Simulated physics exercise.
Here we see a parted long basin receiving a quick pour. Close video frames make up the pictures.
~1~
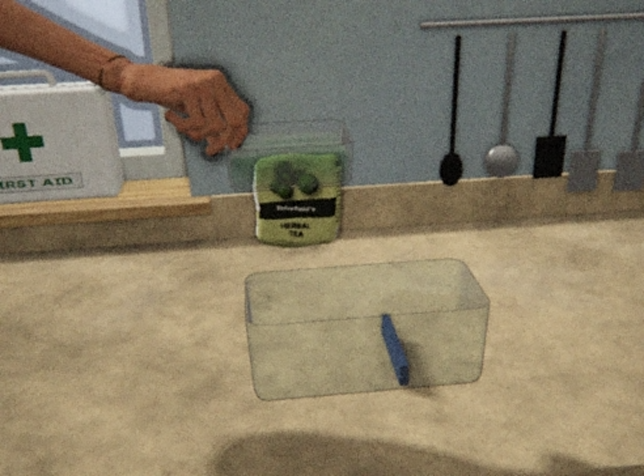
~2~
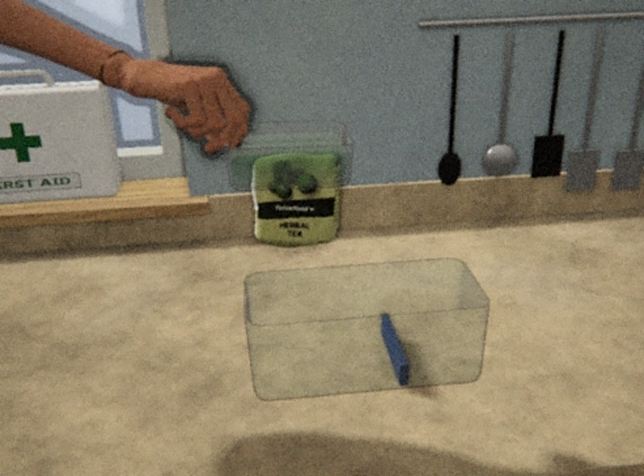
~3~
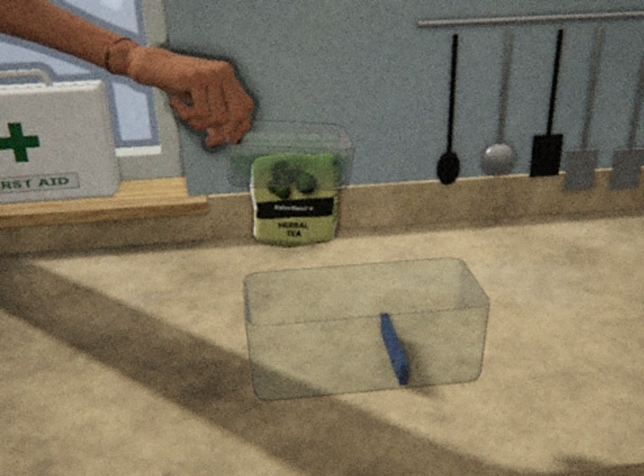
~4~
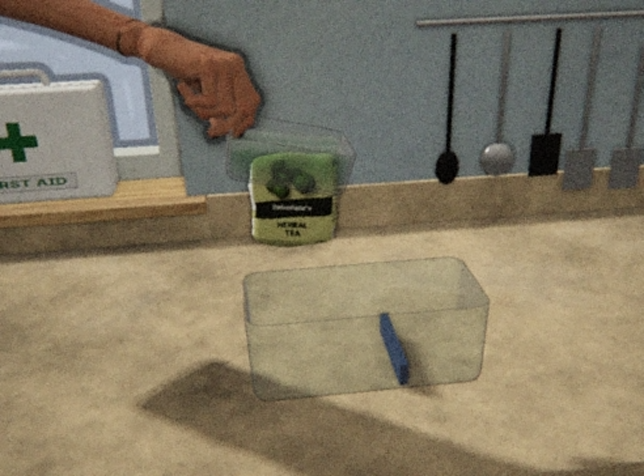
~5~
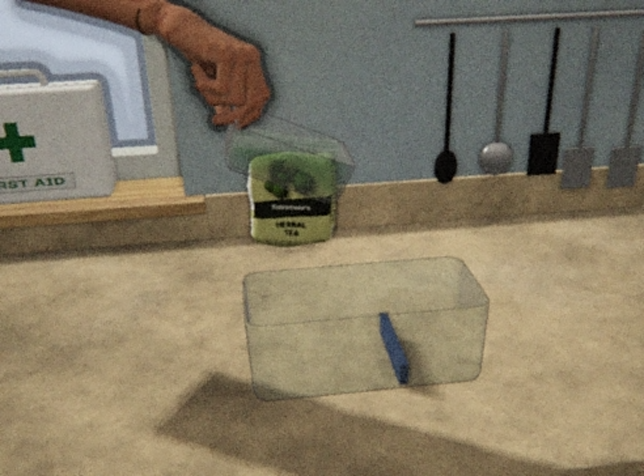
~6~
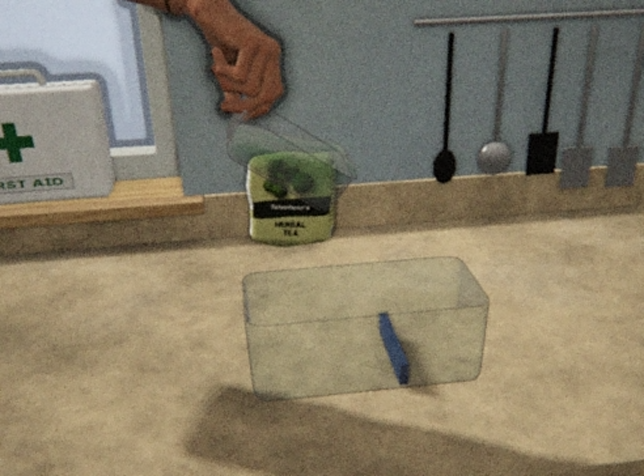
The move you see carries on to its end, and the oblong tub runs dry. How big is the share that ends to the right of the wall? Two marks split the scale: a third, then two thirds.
The share right of the wall will be moderate, one third to two thirds.
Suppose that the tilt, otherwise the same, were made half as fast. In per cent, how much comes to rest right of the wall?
I'd estimate about 55 percent ends up there.
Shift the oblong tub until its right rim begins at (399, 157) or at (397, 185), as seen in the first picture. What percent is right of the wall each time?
The first start yields 55 per cent, the second 55 per cent.
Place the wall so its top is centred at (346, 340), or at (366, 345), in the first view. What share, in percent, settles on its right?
The first placement leaves close to 75 per cent, the second close to 65 per cent.
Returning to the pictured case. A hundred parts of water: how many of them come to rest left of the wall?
Close to 45 in a hundred.
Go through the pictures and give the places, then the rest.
The first frame shows tilt 0°; pouring edge (348, 132); surface from (230, 147) to (345, 140); the long basin's rim runs from (246, 300) to (476, 282); the wall's top is at (395, 340).
The second frame shows tilt 2°; pouring edge (348, 134); surface from (230, 146) to (344, 141).
The third frame shows tilt 6°; pouring edge (349, 138); surface from (230, 144) to (345, 143).
The fourth frame shows tilt 14°; pouring edge (349, 146); surface from (230, 141) to (346, 145).
The fifth frame shows tilt 24°; pouring edge (349, 156); surface from (230, 138) to (348, 148); 1 per cent is over the edge.
The sixth frame shows tilt 35°; pouring edge (346, 167); surface from (229, 133) to (331, 150); 6 per cent is over the edge.
A moment on, the oblong tub is tipped on its side and 8 per cent is still to pour, 10 is left of the wall and 15 right of it.
Next, the oblong tub is tipped right over and 1 per cent is still to pour, 30 is left of the wall and 52 right of it.
Then the oblong tub is tipped right over and 0 per cent is still to pour, 39 is left of the wall and 41 right of it.
Later the oblong tub is tipped right over and 0 per cent is still to pour, 45 is left of the wall and 44 right of it.
At rest 46 per cent lies left of the wall, 43 right of it and 11 outside.
